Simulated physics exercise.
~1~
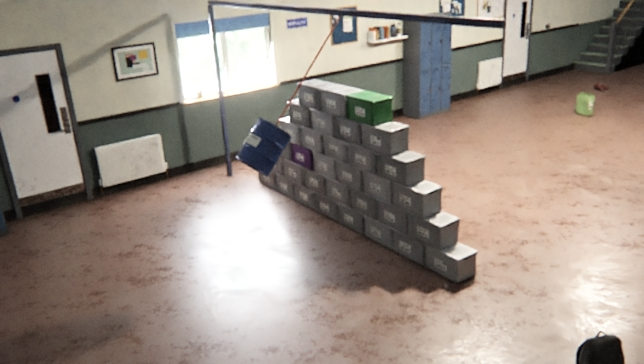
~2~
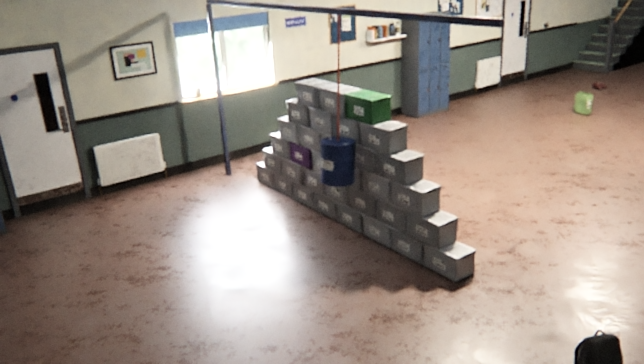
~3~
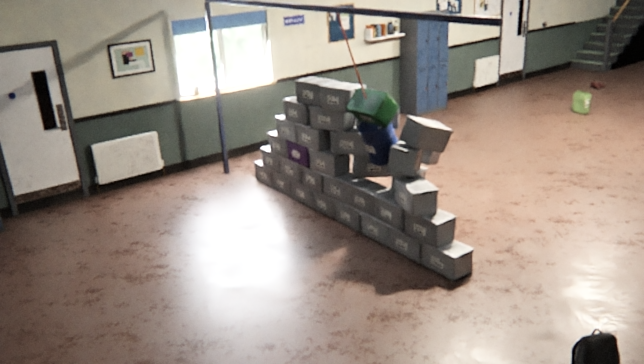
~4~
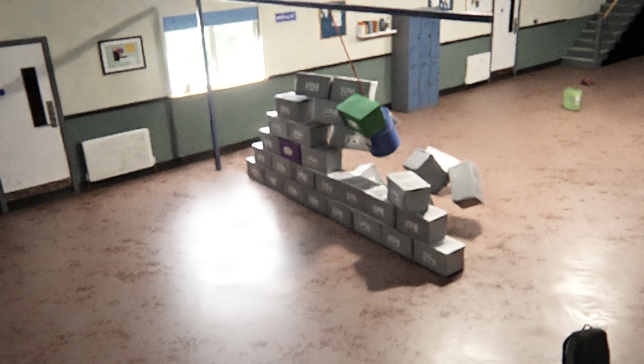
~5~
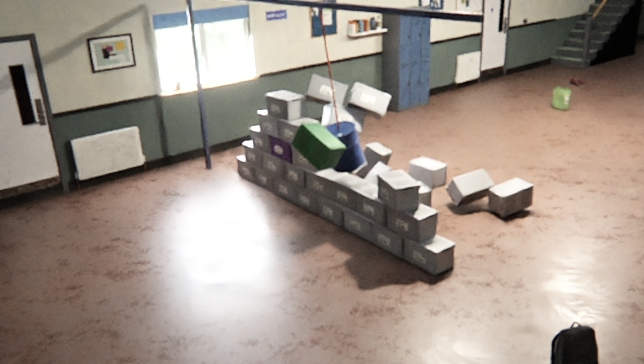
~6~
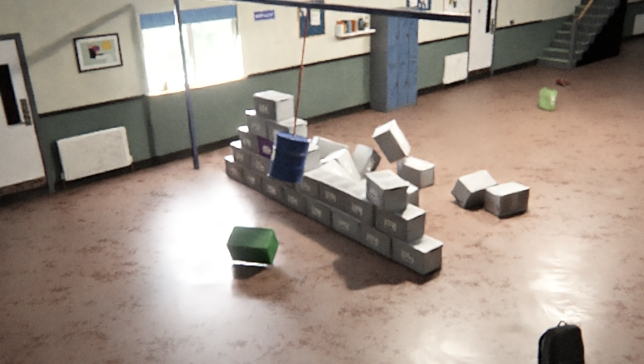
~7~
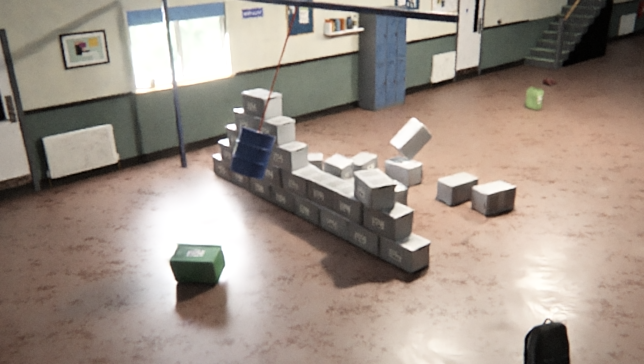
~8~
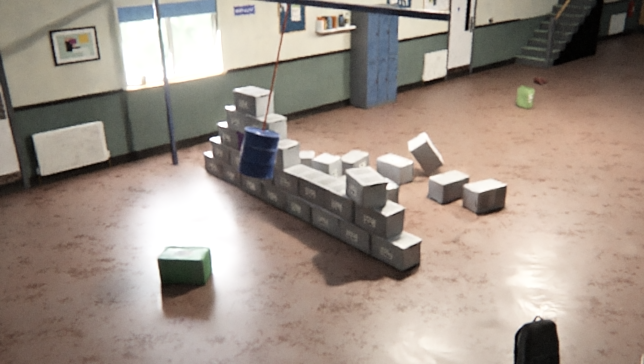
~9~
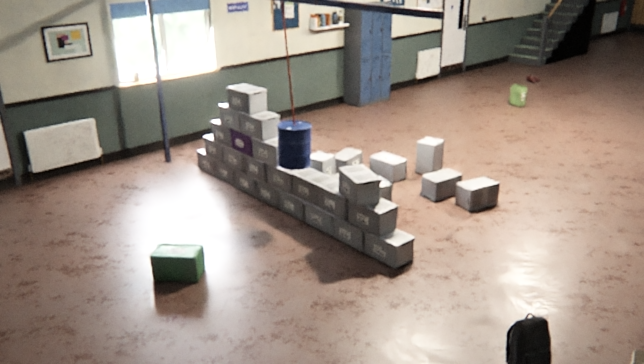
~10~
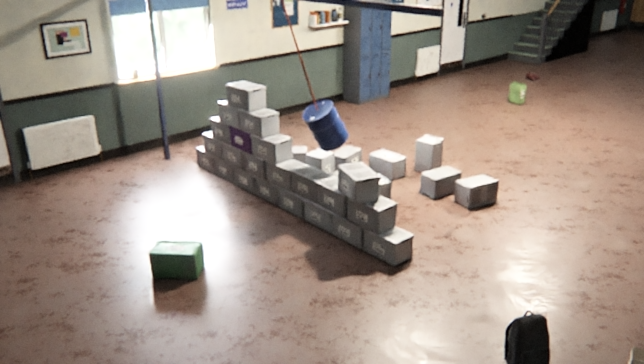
A blue drum hanging from a line swung into a stepped wall of grey boxes, knocking several off the far side and the green one onto the floor in front, then swung back and forth over the gap while the purple box stayed put.
